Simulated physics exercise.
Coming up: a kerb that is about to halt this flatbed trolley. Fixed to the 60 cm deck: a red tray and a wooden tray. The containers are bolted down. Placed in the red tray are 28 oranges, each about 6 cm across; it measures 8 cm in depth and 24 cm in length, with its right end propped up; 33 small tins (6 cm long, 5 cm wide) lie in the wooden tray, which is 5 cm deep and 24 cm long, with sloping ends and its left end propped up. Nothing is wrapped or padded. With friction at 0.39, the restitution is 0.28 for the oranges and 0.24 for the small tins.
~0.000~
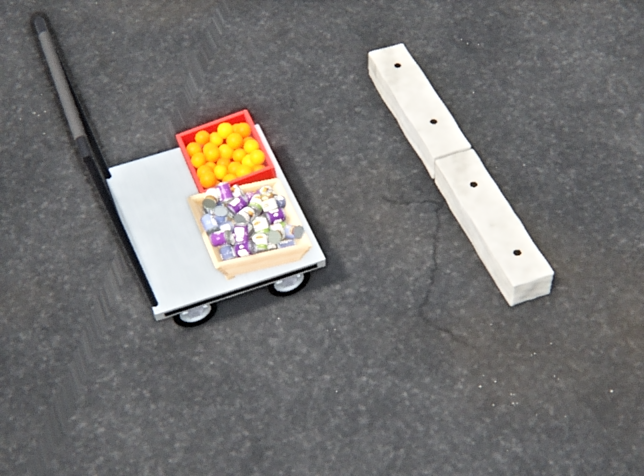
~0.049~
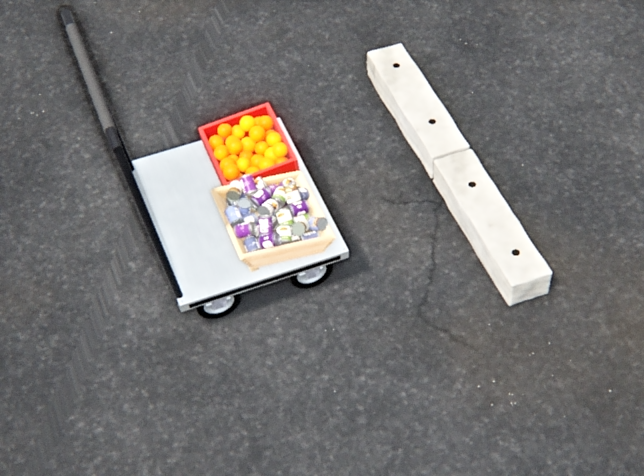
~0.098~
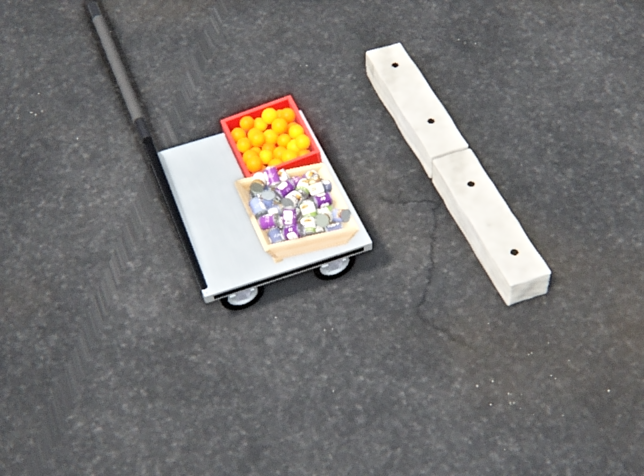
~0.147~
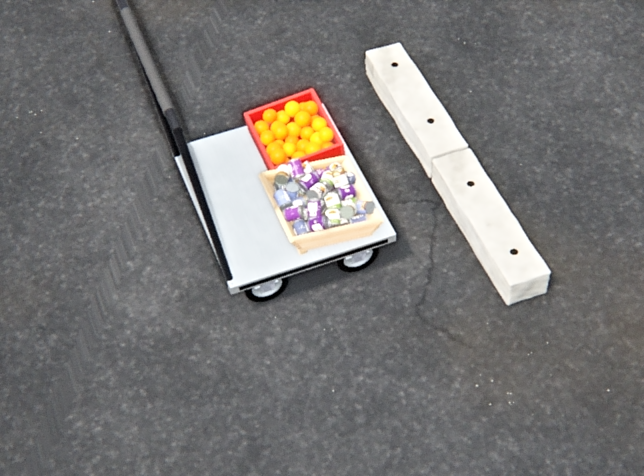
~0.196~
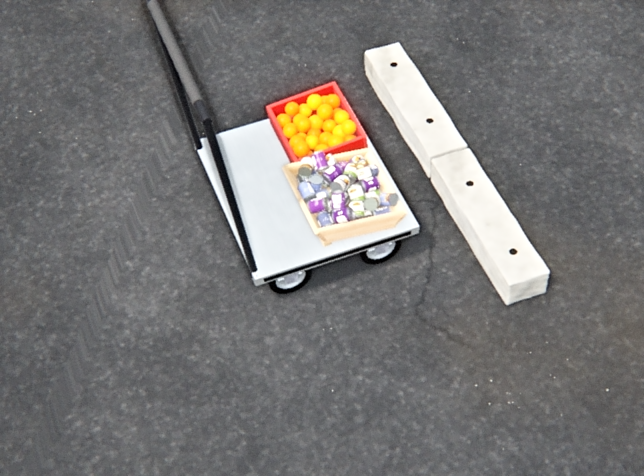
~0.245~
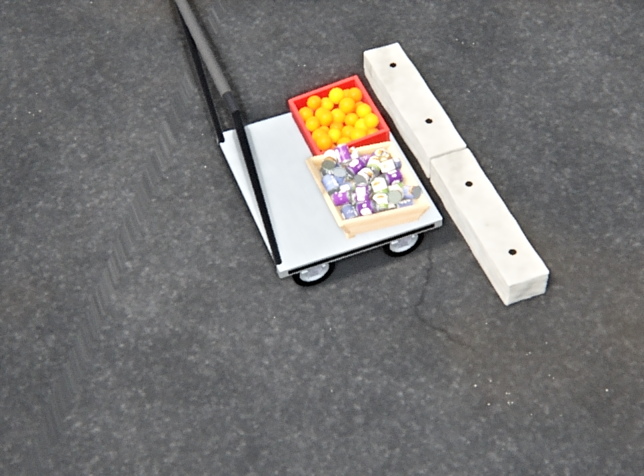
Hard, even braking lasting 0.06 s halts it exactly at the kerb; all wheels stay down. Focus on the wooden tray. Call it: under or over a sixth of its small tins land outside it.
Over.
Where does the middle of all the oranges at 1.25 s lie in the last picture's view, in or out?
Their middle is around (379, 111).
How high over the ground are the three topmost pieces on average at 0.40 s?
On average they sit about 36 cm high.
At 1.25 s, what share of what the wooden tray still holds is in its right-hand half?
Roughly 70 in a hundred.
After 0.30 s, braking starts.
After 0.40 s, 0 of 28 out of the red tray and 1 of 33 out of the wooden tray.
After 0.52 s, 0 of 28 out of the red tray and 8 of 33 out of the wooden tray.
After 0.75 s, 0 of 28 out of the red tray and 10 of 33 out of the wooden tray.
Final count (at 1.25 s), 0 of 28 out of the red tray and 10 of 33 out of the wooden tray. Asked share, 10 of 33, 30 per cent.
